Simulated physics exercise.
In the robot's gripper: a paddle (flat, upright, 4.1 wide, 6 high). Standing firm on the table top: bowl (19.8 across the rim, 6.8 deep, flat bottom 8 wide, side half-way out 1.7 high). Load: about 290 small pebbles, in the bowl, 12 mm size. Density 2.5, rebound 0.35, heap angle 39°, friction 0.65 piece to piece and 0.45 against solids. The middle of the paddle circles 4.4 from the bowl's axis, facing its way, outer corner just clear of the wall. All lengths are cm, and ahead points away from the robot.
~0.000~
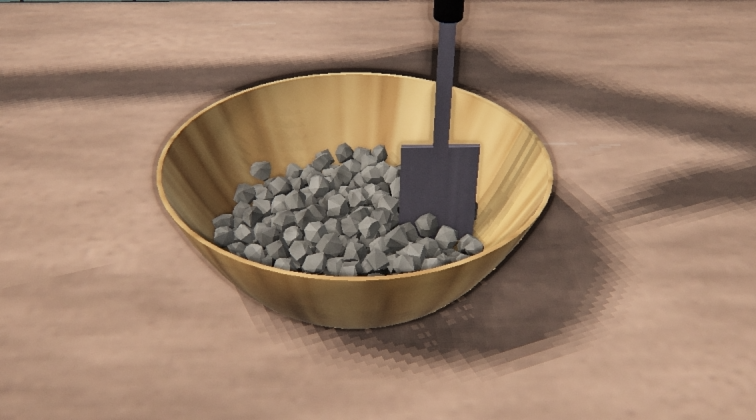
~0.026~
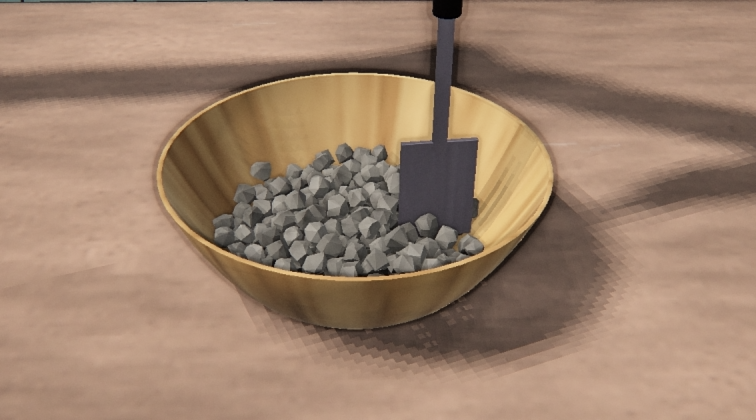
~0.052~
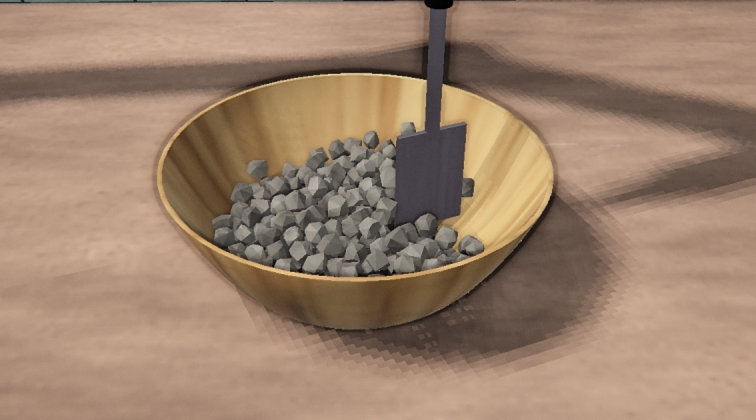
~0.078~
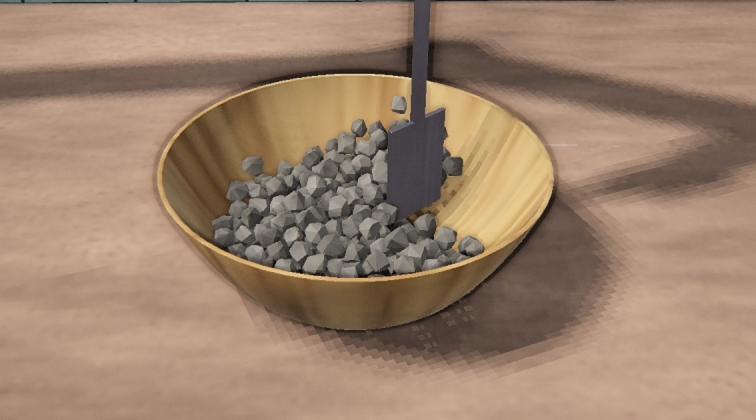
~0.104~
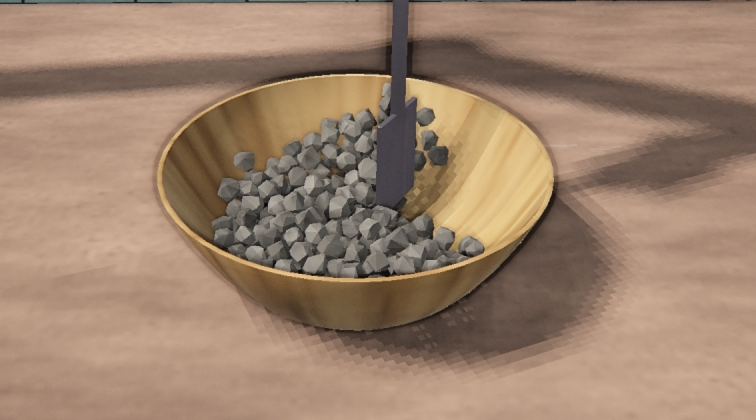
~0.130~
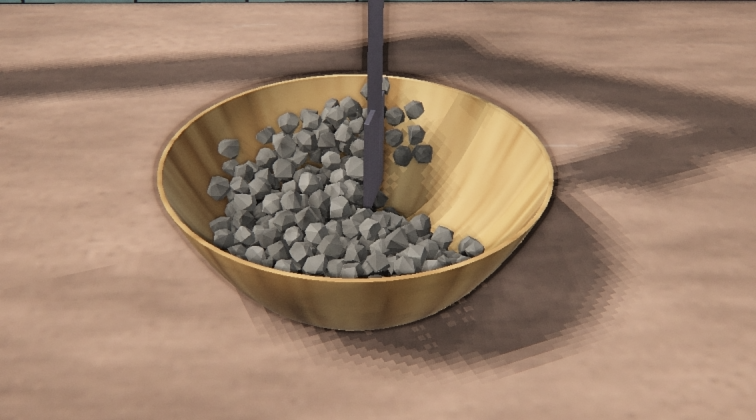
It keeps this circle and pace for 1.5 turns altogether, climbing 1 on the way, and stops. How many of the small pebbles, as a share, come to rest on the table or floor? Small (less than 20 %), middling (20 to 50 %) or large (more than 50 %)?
On the table or floor the share is small, less than 20 %.
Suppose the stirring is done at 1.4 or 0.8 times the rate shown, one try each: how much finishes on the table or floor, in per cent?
About 30 and 10 per cent.
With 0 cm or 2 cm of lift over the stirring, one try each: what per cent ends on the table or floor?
About 15 and 5 per cent.
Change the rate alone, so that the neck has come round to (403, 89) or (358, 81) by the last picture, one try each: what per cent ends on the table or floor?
Some 0 and 20 per cent.
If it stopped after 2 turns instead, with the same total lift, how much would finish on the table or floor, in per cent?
In that case some 10 per cent.
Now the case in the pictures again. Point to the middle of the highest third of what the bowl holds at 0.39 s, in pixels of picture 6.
At about (361, 256).
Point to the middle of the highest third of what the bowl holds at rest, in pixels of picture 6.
At about (291, 250).
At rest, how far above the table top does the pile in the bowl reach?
Some 6.5 cm.
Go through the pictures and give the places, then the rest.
In the first frame, paddle neck at (442, 120), 0° round; upper third of the load around (342, 217), from x 225 to 475, top at y 155; 291 in the bowl.
In the second frame, paddle neck at (441, 115), 6° round; upper third of the load around (346, 215), from x 225 to 475, top at y 155.
In the third frame, paddle neck at (434, 105), 22° round; upper third of the load around (354, 204), from x 225 to 475, top at y 130.
In the fourth frame, paddle neck at (419, 94), 40° round; upper third of the load around (353, 193), from x 225 to 475, top at y 105.
In the fifth frame, paddle neck at (398, 87), 57° round; upper third of the load around (338, 181), from x 225 to 475, top at y 90.
In the sixth frame, paddle neck at (375, 82), 75° round; upper third of the load around (318, 169), from x 220 to 475, top at y 85; 291 in the bowl.
By 0.39 s, 256° round, highest piece 9 above the table; 272 in the bowl, 11 on the table or floor, 8 in flight or on the tool.
By 0.66 s, 76° round, highest piece 9 above the table; 255 in the bowl, 34 on the table or floor, 2 in flight or on the tool.
By 0.99 s, 180° round, highest piece 7 above the table; 252 in the bowl, 39 on the table or floor.
By 1.69 s, 180° round, highest piece 7 above the table; 252 in the bowl, 39 on the table or floor.
Final count, 252 in the bowl, 39 on the table or floor. That is 13 % on the table or floor.
